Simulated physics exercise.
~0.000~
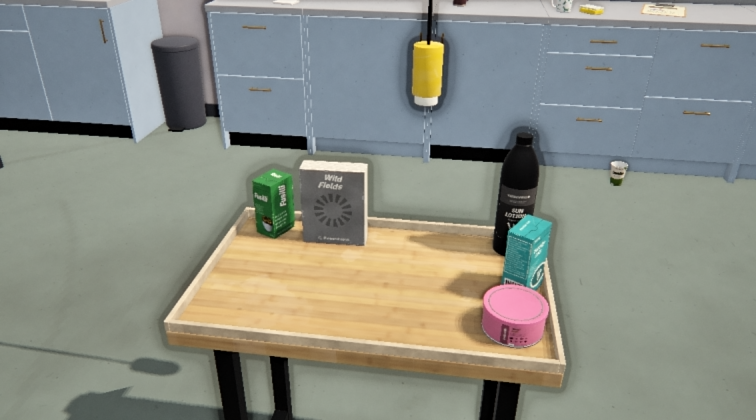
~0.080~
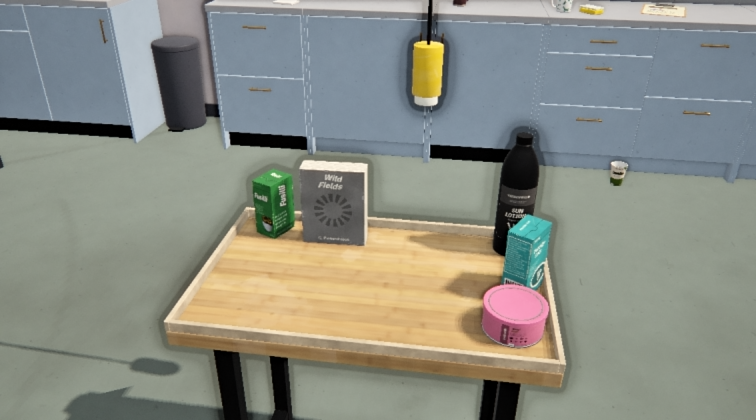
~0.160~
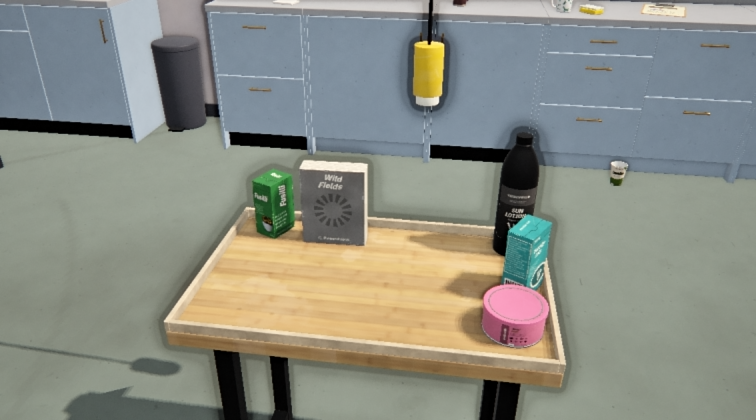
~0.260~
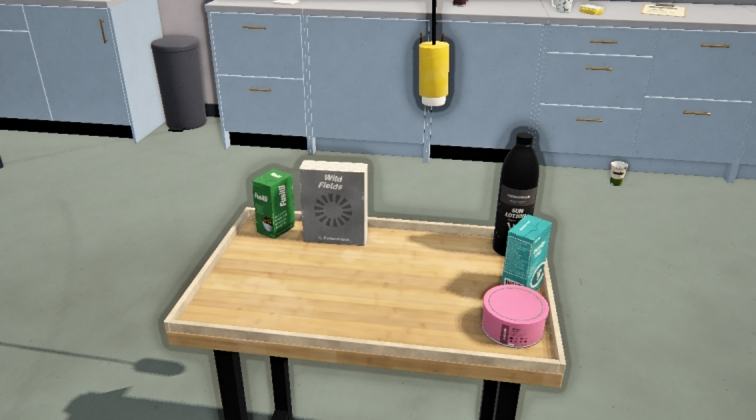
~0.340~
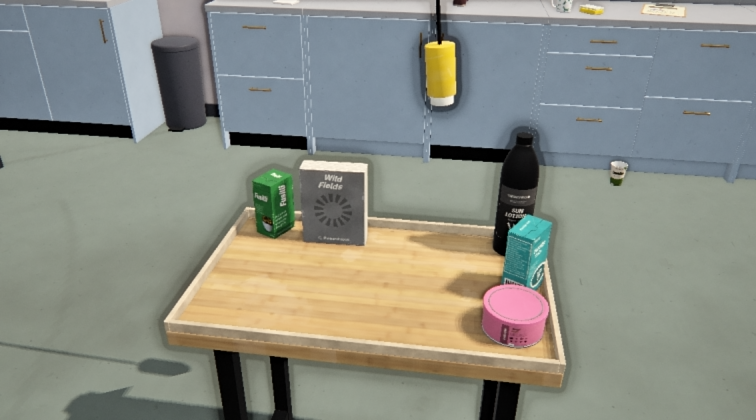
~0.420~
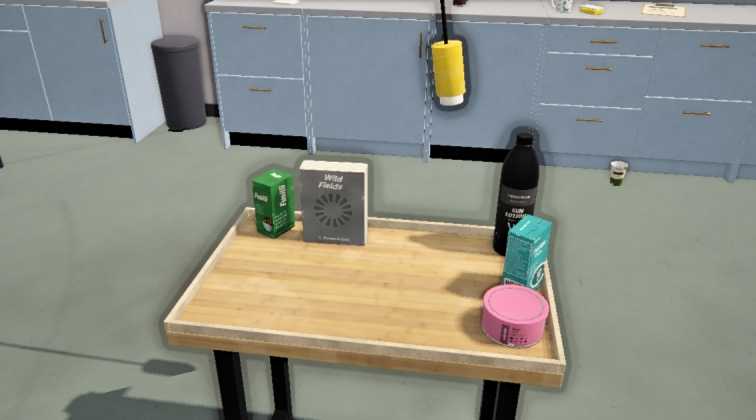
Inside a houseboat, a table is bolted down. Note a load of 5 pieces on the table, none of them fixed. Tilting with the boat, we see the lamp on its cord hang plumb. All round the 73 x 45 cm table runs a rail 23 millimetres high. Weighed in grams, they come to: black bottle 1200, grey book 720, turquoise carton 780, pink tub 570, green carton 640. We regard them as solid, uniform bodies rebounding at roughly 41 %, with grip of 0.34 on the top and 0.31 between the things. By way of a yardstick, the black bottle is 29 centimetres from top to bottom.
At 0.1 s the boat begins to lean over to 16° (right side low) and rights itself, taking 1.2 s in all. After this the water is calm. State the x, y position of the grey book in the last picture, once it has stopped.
(335, 204).
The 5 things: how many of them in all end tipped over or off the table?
Total count: 0.
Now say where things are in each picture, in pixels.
The first frame shows boat level; grey book (335, 204); black bottle (517, 195).
The second frame shows boat level; pink tub (514, 316); green carton (274, 204).
The third frame shows boat level; black bottle (517, 195); turquoise carton (526, 259).
The fourth frame shows heel 3°, right side down; pink tub (514, 316); green carton (274, 204).
The fifth frame shows heel 6°, right side down; black bottle (517, 195); turquoise carton (526, 259).
The sixth frame shows heel 9°, right side down; grey book (335, 204); pink tub (514, 316).
After 0.82 s, heel 14°, right side down.
After 1.32 s, boat level.
At rest (1.8 s), all 5 in place, give or take 5 cm. Seen from the same camera at the end, grey book near (335, 204).
